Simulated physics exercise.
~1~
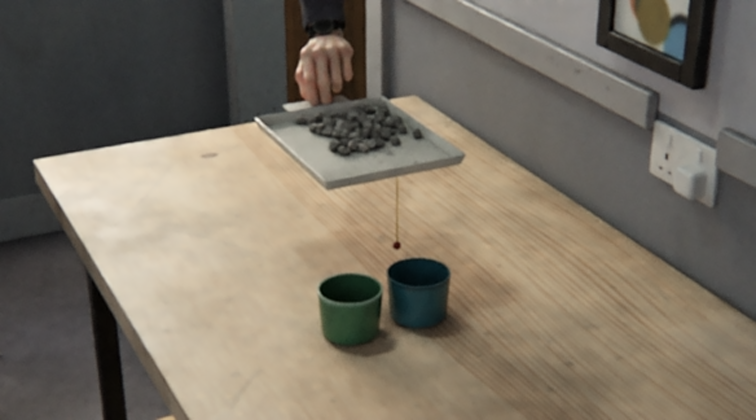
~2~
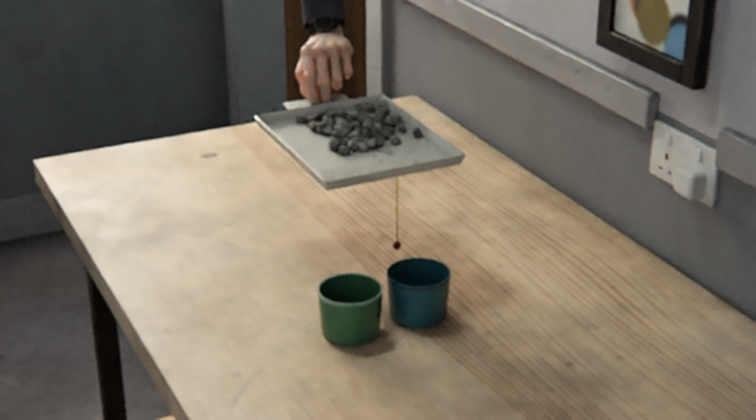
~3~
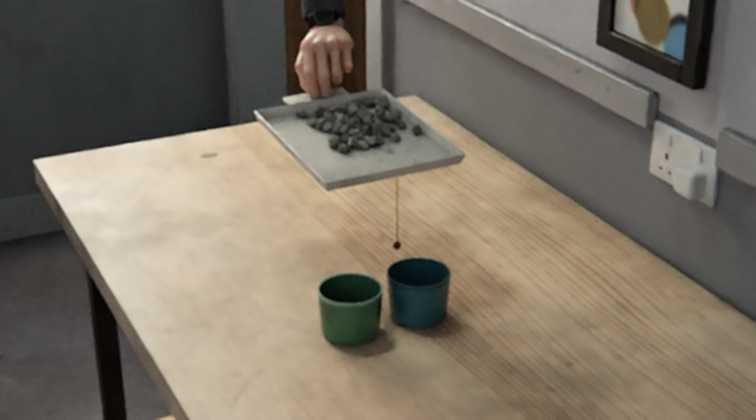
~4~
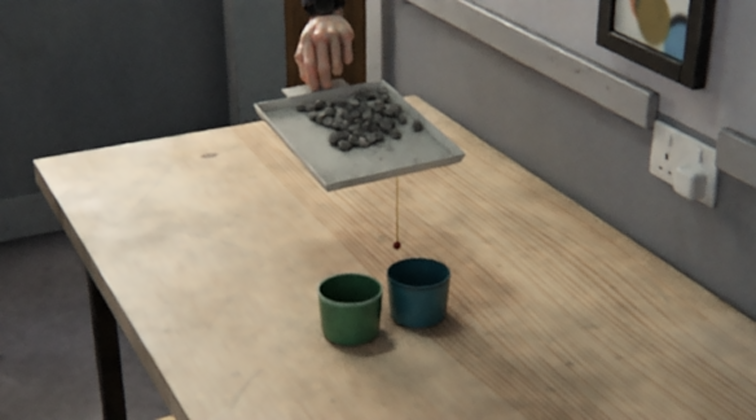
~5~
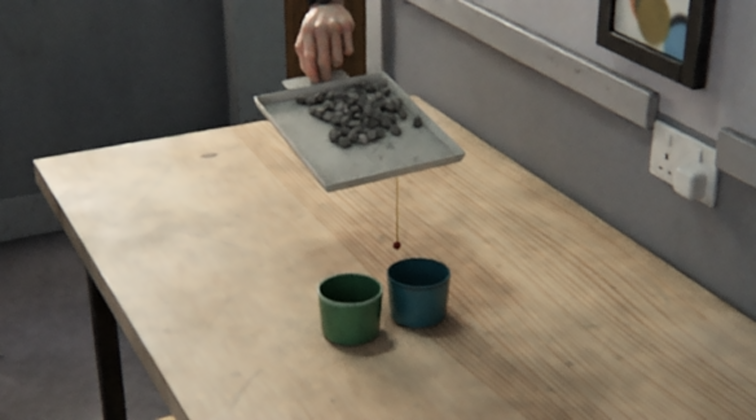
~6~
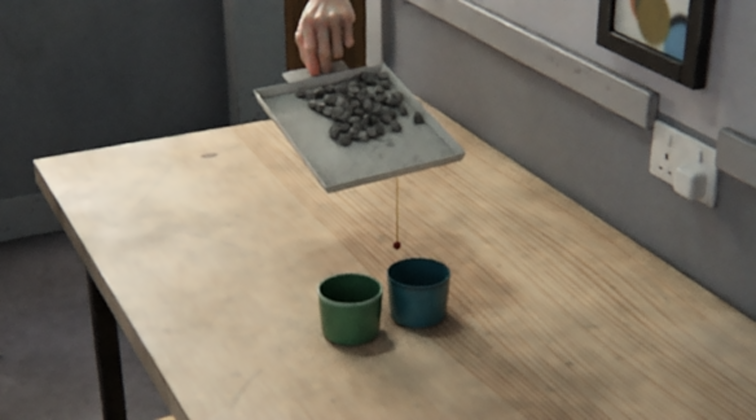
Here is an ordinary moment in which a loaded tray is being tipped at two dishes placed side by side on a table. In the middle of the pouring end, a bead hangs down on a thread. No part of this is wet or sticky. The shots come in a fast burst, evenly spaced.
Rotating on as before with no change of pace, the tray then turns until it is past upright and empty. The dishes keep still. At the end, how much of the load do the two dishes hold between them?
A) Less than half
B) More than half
B.
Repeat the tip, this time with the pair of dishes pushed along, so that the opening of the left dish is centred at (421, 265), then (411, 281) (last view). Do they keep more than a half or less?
At the first place less than half, at the second under half.
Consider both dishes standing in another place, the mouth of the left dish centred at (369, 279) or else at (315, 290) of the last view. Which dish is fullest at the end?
The first time it is the dish to the left, and the second time it is the dish to the right.
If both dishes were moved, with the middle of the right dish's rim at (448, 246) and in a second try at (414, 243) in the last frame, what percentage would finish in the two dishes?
Trial 1 around 10 percent, trial 2 around 0 percent.
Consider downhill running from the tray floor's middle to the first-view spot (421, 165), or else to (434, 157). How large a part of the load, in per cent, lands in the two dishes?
Roughly 10 % in the first case and 0 % in the second.
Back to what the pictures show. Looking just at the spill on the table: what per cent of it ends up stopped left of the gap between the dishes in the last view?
I'd put it at close to 50 per cent.
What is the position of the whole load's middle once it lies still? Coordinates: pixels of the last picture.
Somewhere close to (385, 315) in the last picture.
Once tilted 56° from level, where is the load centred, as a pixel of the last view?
The middle of the pieces shows up near (369, 169).
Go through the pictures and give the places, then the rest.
Corners of the pouring end near (327, 180) and (462, 154), level; middle of the load near (355, 127), bits of gravel; left dish near (364, 320); right dish near (433, 303); bead on its thread near (397, 245), in the first frame.
Corners of the pouring end near (327, 180) and (462, 153), level; middle of the load near (355, 125), in the second frame.
Corners of the pouring end near (327, 181) and (462, 153), tipped barely, lowest at the left corner; middle of the load near (355, 122), in the third frame.
Corners of the pouring end near (327, 182) and (462, 152), tipped a little, lowest at the left corner; middle of the load near (355, 116), in the fourth frame.
Corners of the pouring end near (327, 183) and (462, 152), tipped a little, lowest at the left corner; middle of the load near (355, 111), in the fifth frame.
Corners of the pouring end near (328, 184) and (462, 151), tipped a little, lowest at the left corner; middle of the load near (355, 105); left dish near (364, 320); right dish near (433, 303), in the sixth frame.
Shortly afterwards, tray tipped steeply; the bulk on the tray; a little in the air.
Next, tray tipped right over; near a third on the tray; a little in the left dish; near a quarter in the right dish; a little outside both; near a quarter in the air.
Some moments later, tray tipped past a quarter turn; near a third in the left dish; near a third in the right dish; near a quarter outside both.
In the end, tray tipped past a quarter turn; near a third in the left dish; near a third in the right dish; near a quarter outside both.
